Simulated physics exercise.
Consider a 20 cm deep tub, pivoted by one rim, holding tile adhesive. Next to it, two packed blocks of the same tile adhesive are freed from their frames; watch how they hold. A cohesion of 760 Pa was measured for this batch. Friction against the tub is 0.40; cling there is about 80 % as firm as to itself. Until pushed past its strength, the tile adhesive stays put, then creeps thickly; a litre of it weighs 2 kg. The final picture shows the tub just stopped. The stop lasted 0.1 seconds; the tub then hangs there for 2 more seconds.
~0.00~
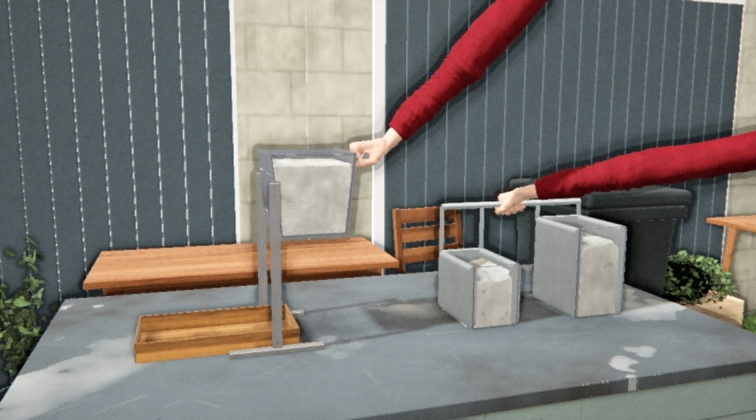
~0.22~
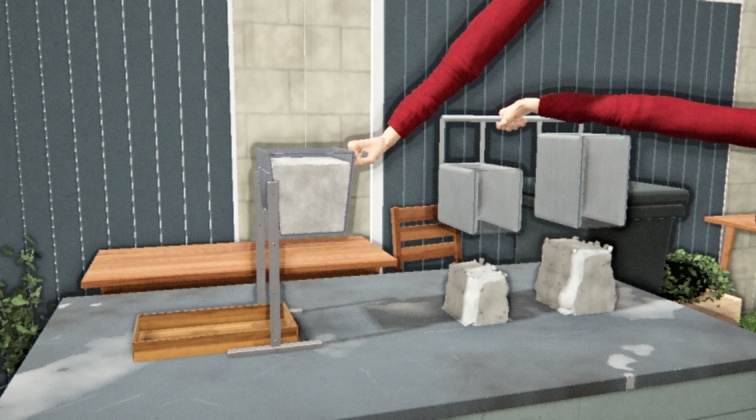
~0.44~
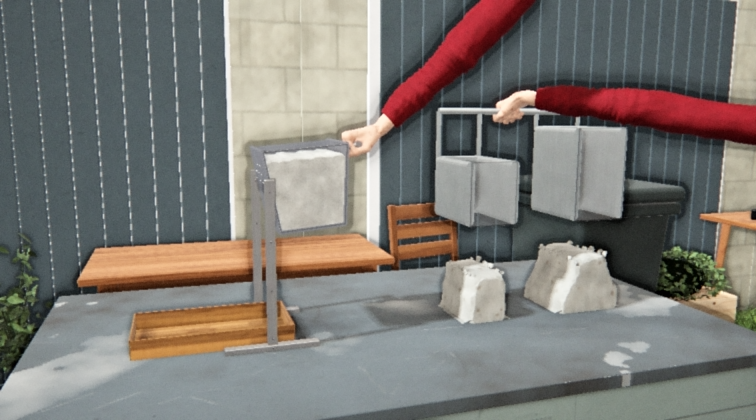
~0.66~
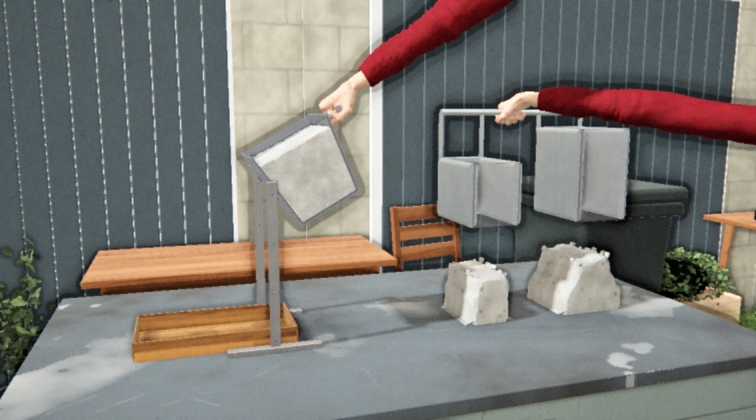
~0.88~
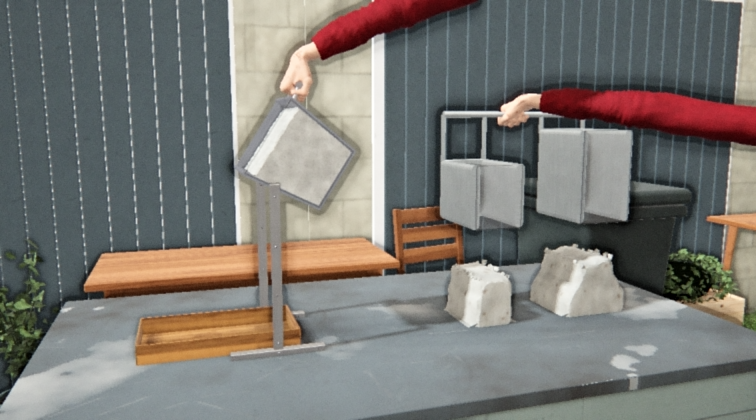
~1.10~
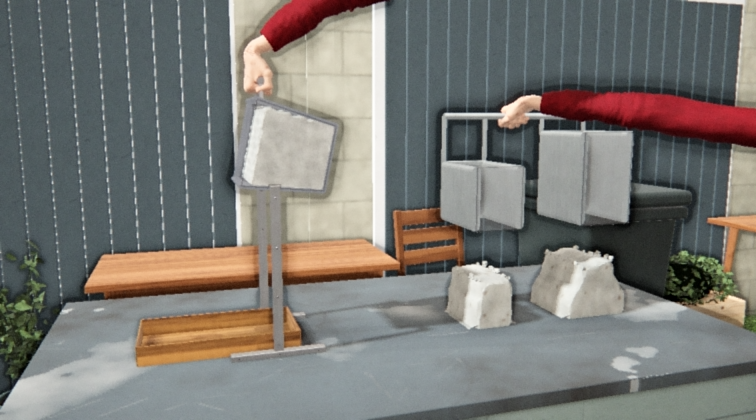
On an outdoor table, one hand lifted a pair of metal molds off two grey blocks, which sagged slightly, and then another hand swung a tub of grey paste upward and leftward on its stand.
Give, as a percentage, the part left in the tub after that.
I would say roughly 100 per cent is left.
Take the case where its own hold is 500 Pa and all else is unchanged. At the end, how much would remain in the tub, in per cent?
Around 80 per cent.
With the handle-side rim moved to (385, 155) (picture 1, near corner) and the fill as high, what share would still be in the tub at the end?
Remaining in tub at end: Approx. 60 %.
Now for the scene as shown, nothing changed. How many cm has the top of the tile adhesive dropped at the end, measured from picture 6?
About 0 cm.
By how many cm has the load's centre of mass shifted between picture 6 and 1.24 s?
The distance comes to some 0 cm.
After 1.24 s, the tub is at 78 degrees and holds 100 %.
After 1.41 s, the tub is at 78 degrees and holds 100 %.
After 1.58 s, the tub is at 78 degrees and holds 100 %.
After 1.75 s, the tub is at 78 degrees and holds 100 %.
After 3.10 s, at the end, the tub is at 78 degrees and holds 100 %.
